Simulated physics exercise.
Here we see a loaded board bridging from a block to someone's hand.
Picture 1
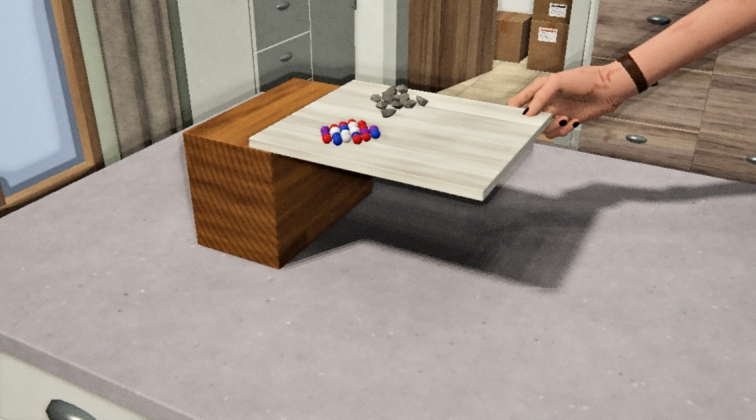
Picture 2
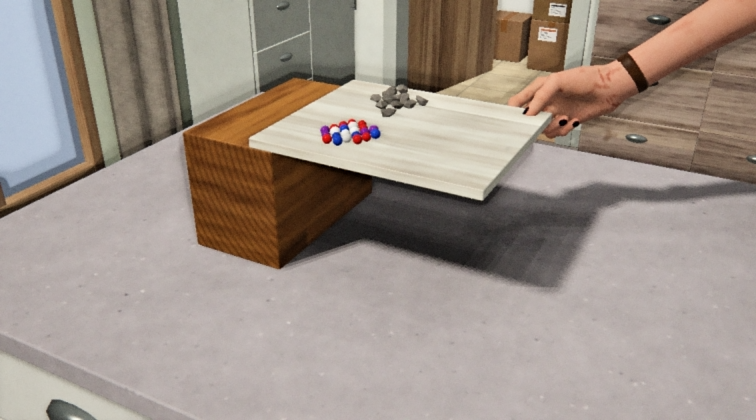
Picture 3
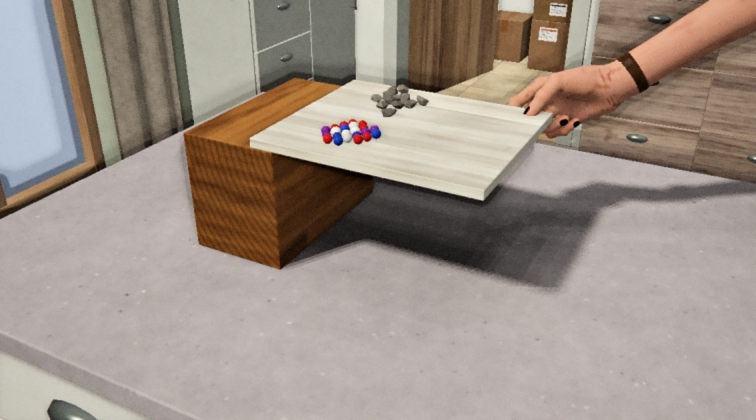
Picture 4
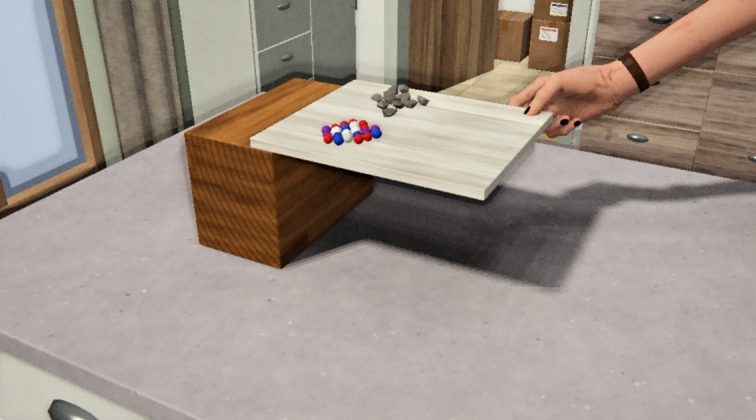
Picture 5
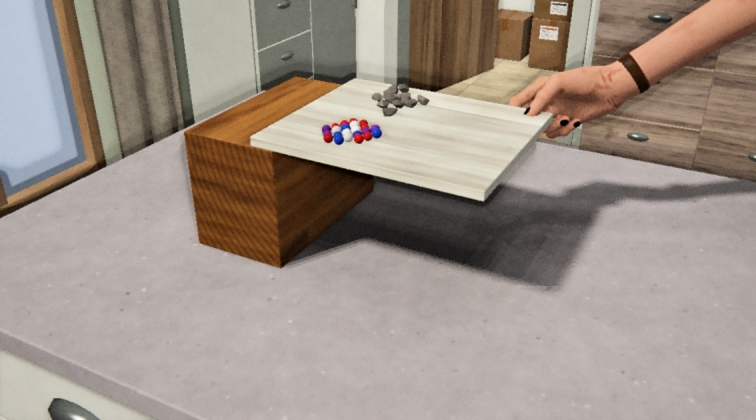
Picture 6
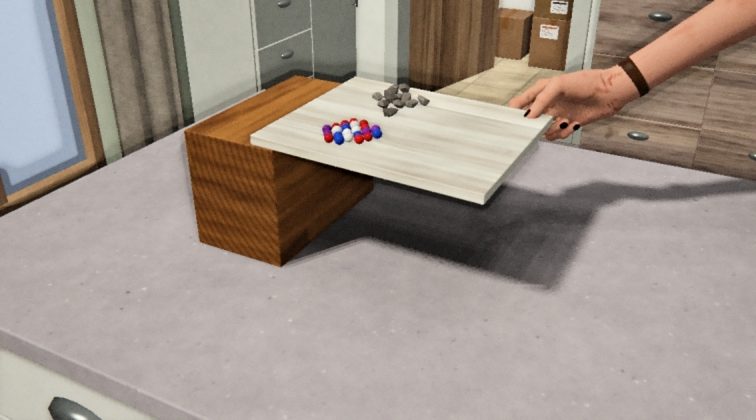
A hand held one end of a pale board whose other end rested on a brown wooden block, with colorful beads and gray gravel on top, and the held end dipped very slightly.
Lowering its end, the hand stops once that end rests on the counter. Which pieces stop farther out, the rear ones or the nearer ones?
I expect the one closer to us will go farther.
Then, 0.78 s after the last picture, board sloping at 21°; front portion mostly less than half a board's length out; back portion all still on the board.
Then, 1.47 s after the last picture, board sloping at 38°; front portion mostly one to two board lengths out; back portion mostly at the foot of the board.
Then, 2.05 s after the last picture, board resting at 39°; front portion mostly one to two board lengths out; back portion mostly less than half a board's length out.
At rest, board resting at 39°; front portion mostly one to two board lengths out, about a quarter gone off the counter; back portion mostly less than half a board's length out; the front portion has gone farther.
